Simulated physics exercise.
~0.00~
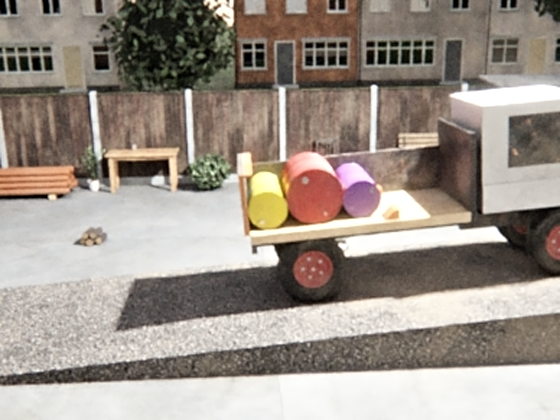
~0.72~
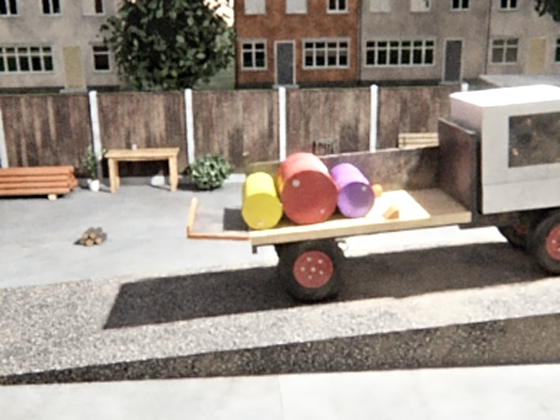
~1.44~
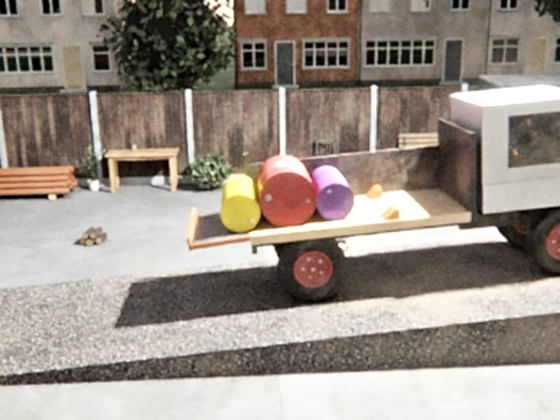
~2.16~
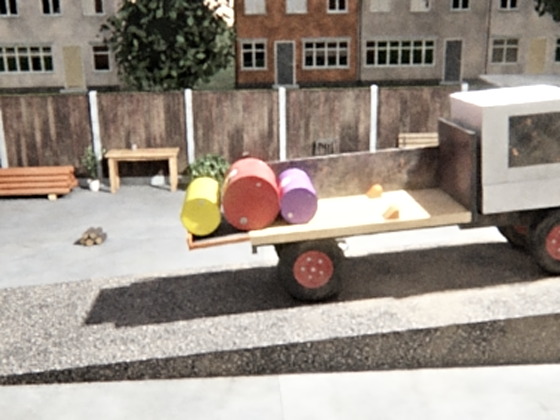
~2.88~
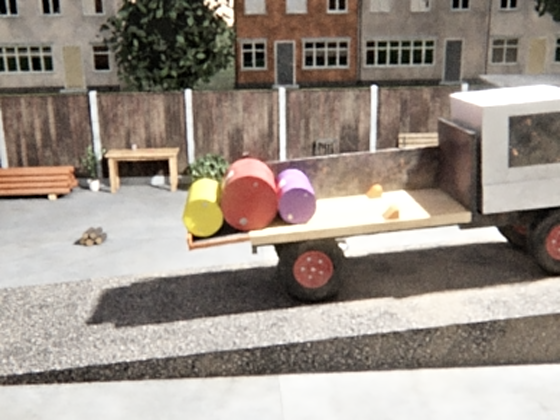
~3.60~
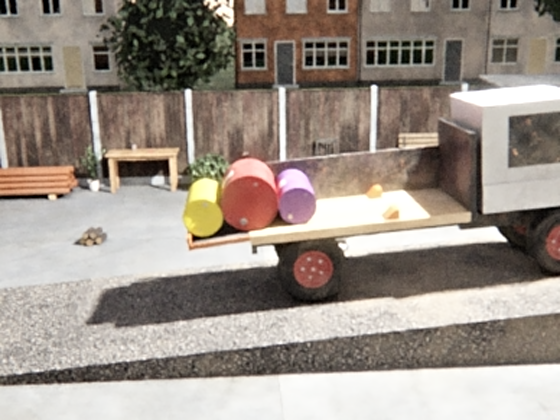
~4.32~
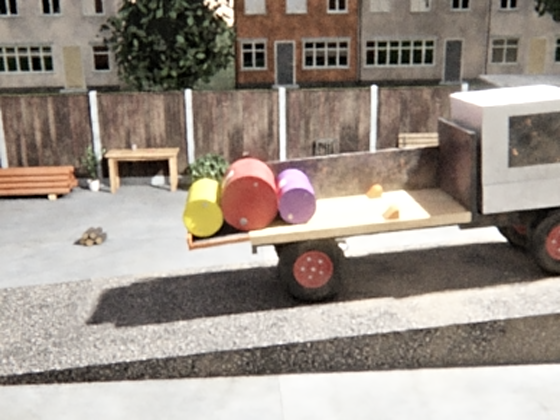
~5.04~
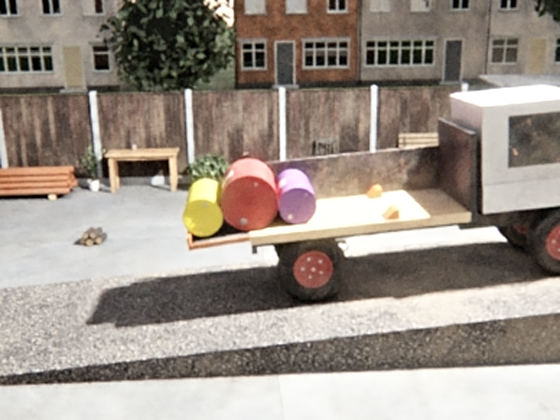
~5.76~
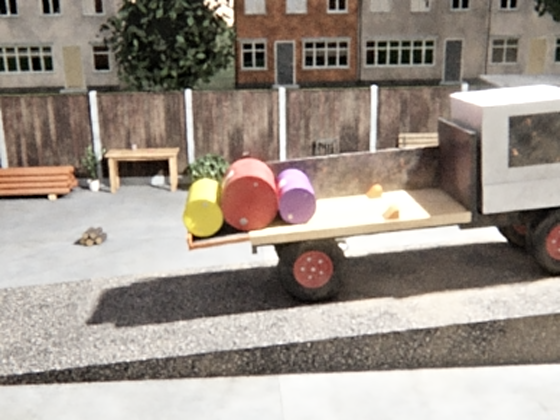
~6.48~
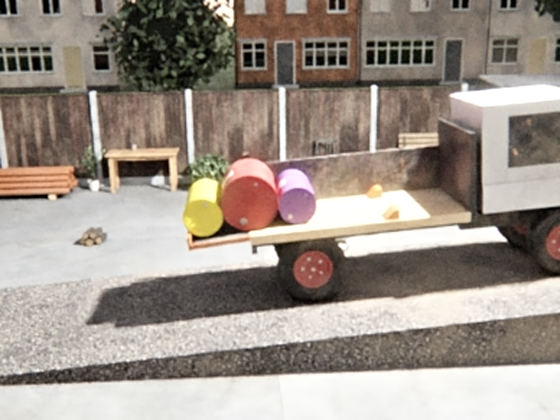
The tailgate of a parked flatbed truck drops open at the left, and yellow, red and purple drums roll left together along the sloping bed. The yellow drum rolls onto the lowered gate and all three come to rest touching, still aboard.
